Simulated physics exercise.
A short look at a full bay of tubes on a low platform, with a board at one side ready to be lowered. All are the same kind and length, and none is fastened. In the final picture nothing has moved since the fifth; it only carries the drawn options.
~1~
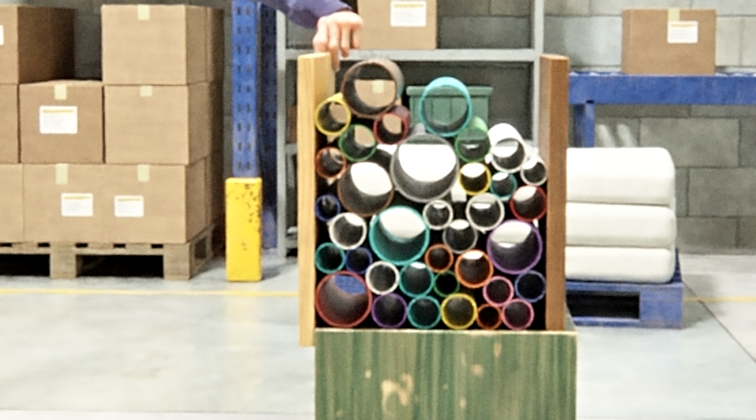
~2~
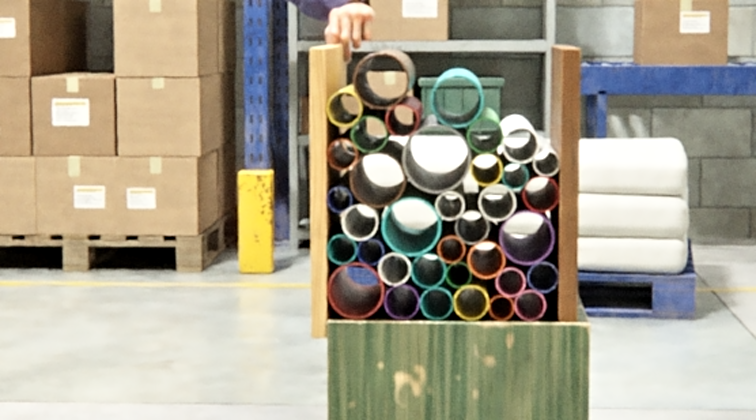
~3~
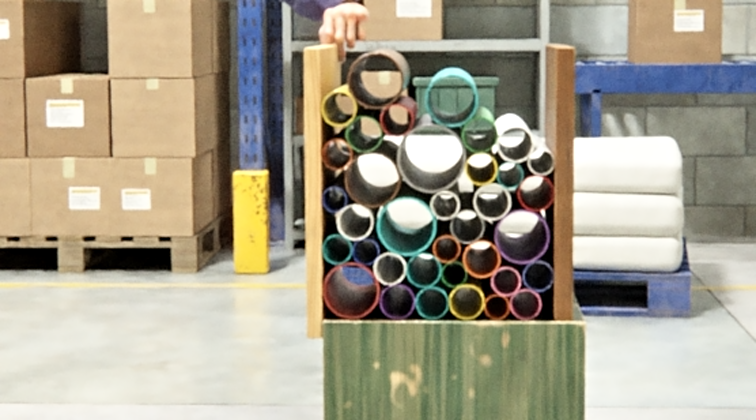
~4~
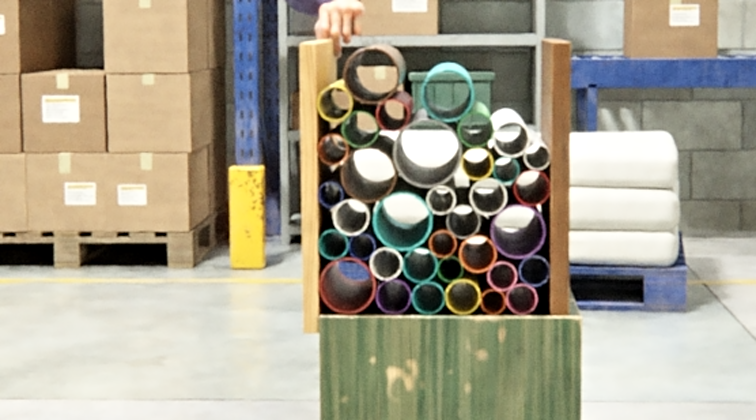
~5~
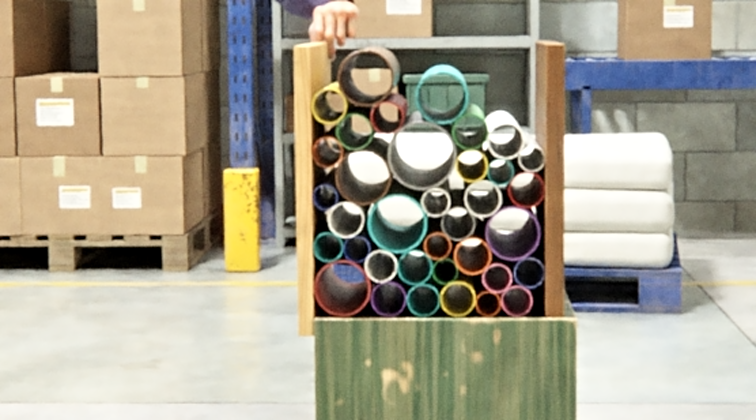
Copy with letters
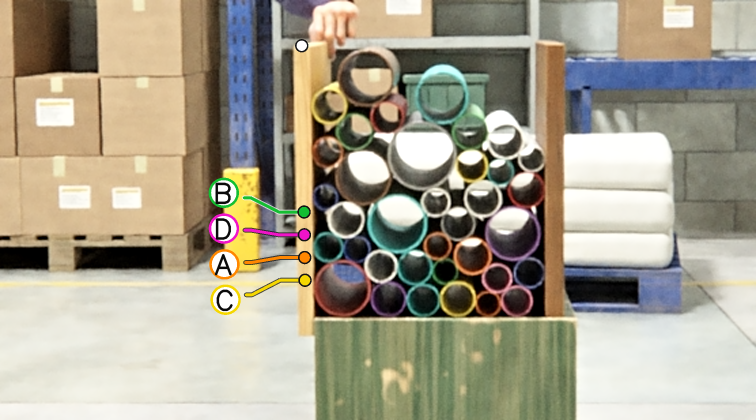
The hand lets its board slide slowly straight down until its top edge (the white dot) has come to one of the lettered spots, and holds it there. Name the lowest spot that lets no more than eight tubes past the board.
No lower than A.
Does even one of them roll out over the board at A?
At A: Yes.
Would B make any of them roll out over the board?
Yes, at B.
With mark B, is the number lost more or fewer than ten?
It loses fewer than ten.
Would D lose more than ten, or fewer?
It loses fewer than ten.
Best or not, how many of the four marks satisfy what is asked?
Three of the four.
On the copy, A at (305, 257); B at (304, 212); C at (305, 280); D at (305, 235); the white dot at (302, 46).
On A. First, top of the board (311, 133).
Then, top of the board (313, 227).
Finally, top of the board (313, 256), six out over the board.
By contrast, B two out over the board; C nine out over the board; D six out over the board.
